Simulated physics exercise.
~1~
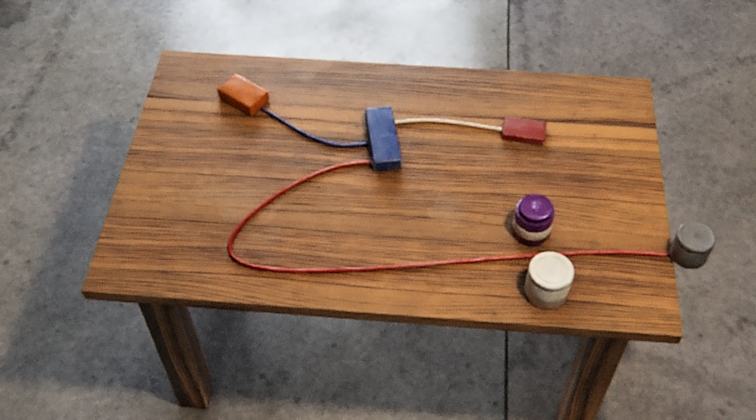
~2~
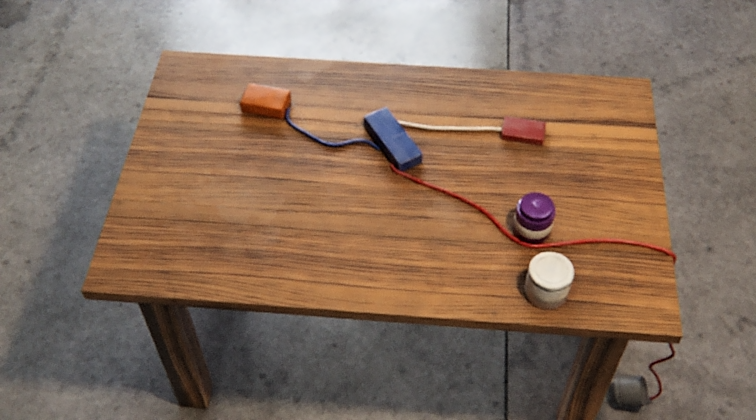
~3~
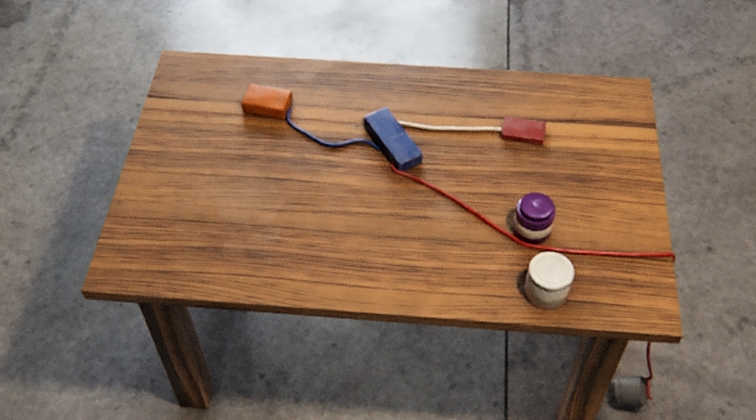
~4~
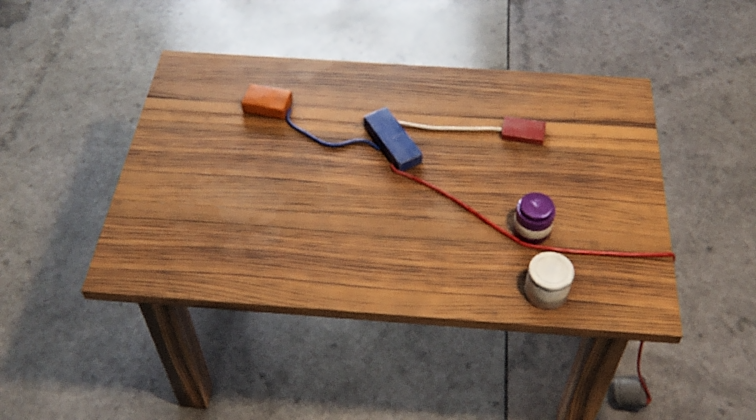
A grey speaker drops off the table's right edge, its red cable shifting the blue strip slightly.
